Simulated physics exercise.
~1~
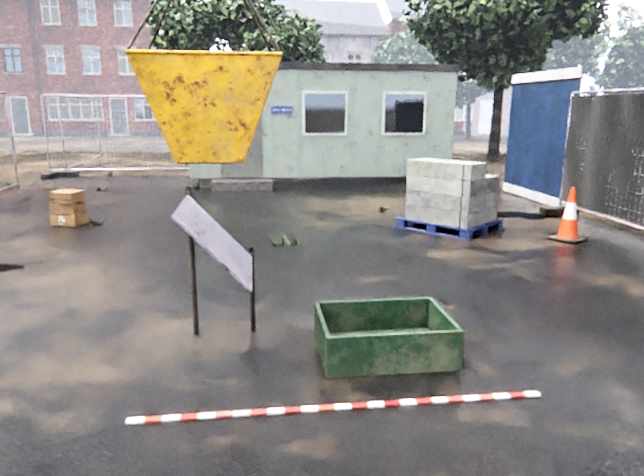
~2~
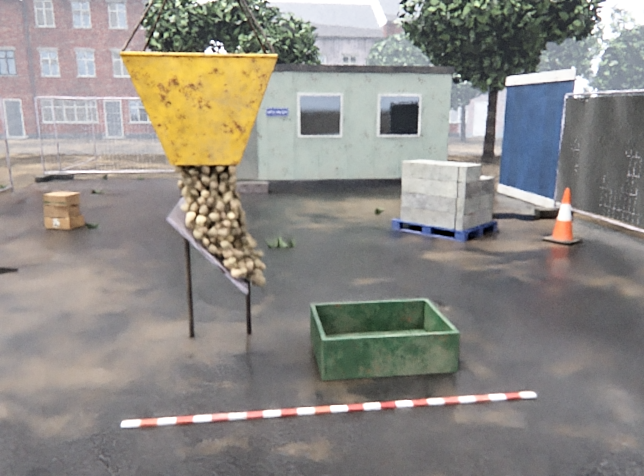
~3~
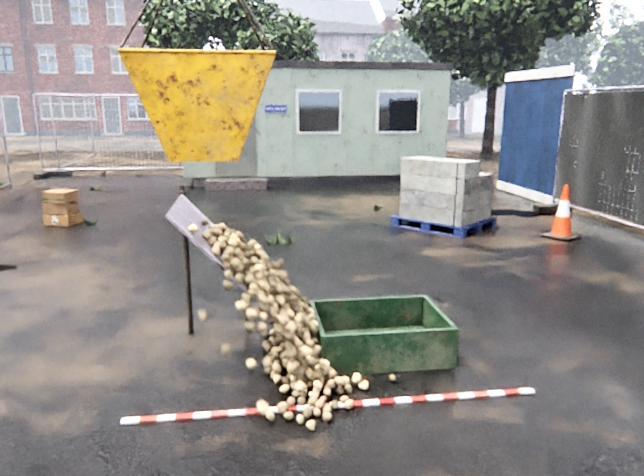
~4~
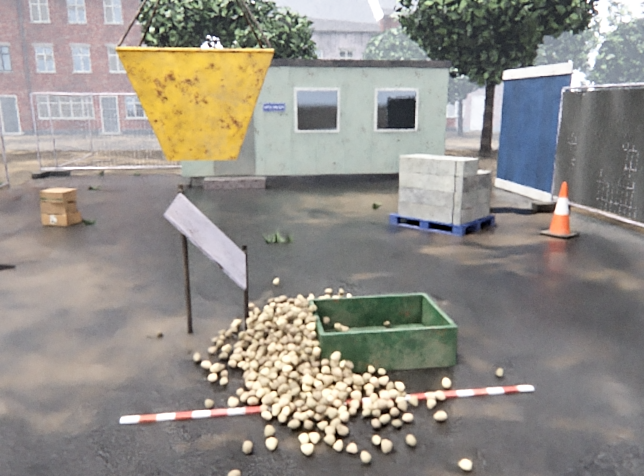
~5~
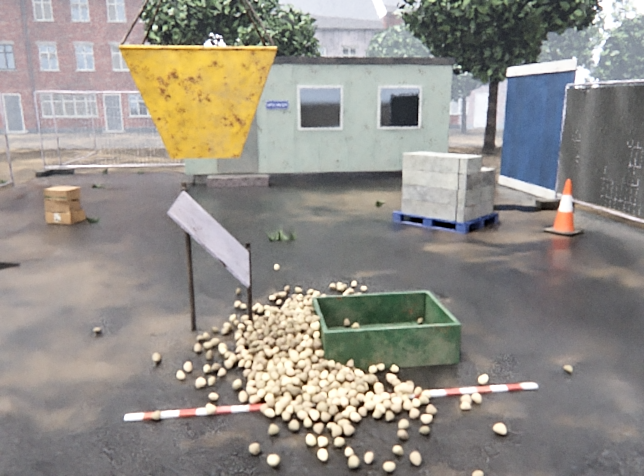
In the video, rounded stones pour from a yellow hopper hanging above a wet yard, slide down a tilted plate to the right and spill onto the ground, ending mostly heaped left of a green bin and across a red-and-white staff, with very few inside the bin.
